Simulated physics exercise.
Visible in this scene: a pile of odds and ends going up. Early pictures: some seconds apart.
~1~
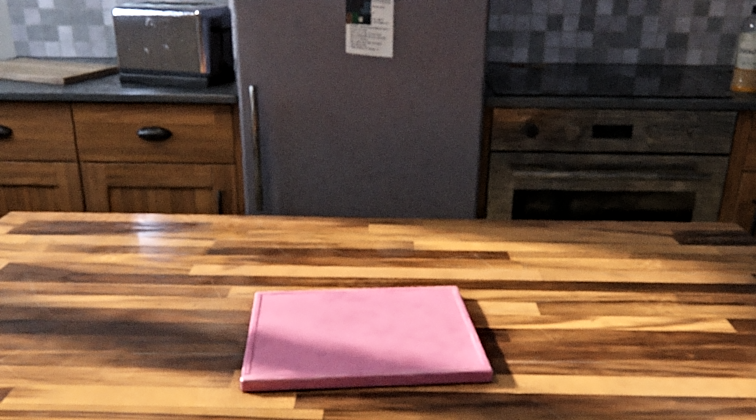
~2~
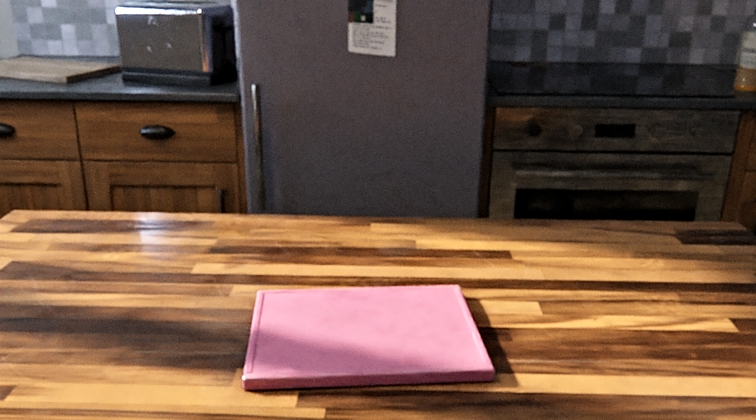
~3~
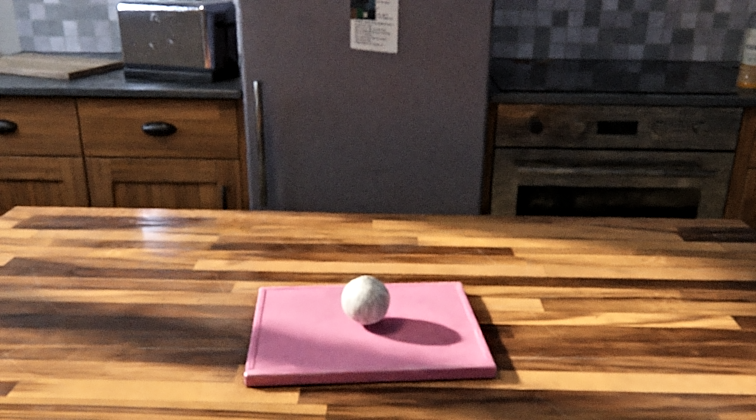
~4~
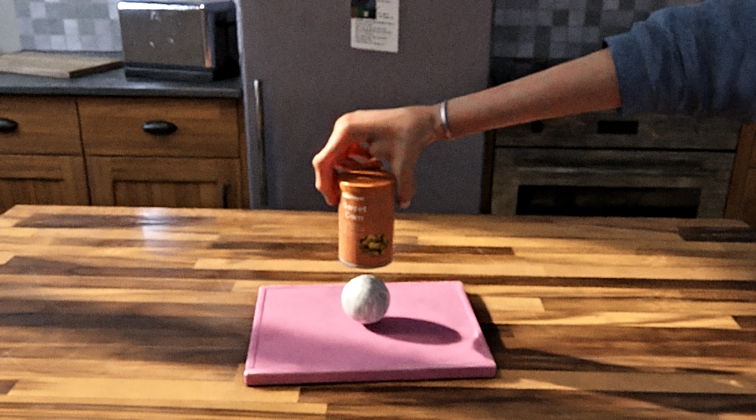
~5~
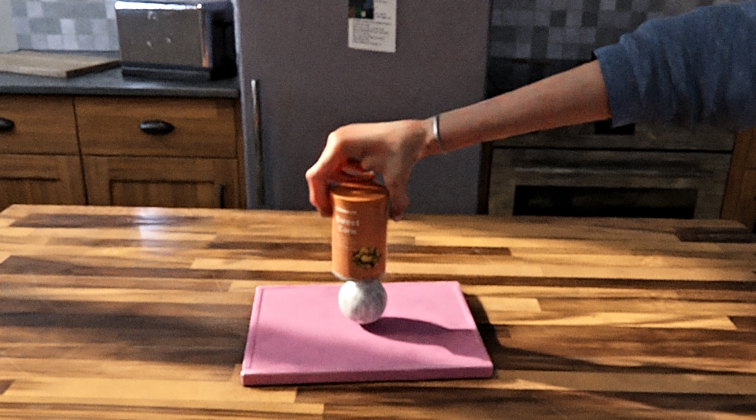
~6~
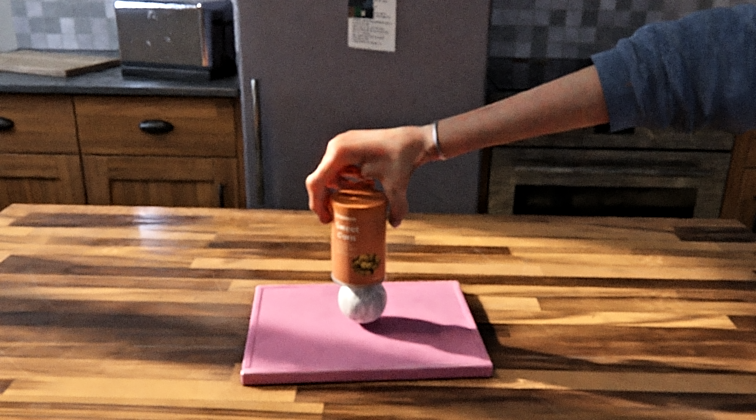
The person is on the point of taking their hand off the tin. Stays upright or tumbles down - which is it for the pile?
The pile tumbles down.
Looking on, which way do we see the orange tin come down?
Leftward.
Then, 0.50 s after the last picture, orange tin now fallen.
Then, 0.60 s after the last picture, things are still on the move.
At rest, fallen, orange tin; the other 2 in place. Seen from the same camera at the end, orange tin near (283, 296). The pile loses its balance.
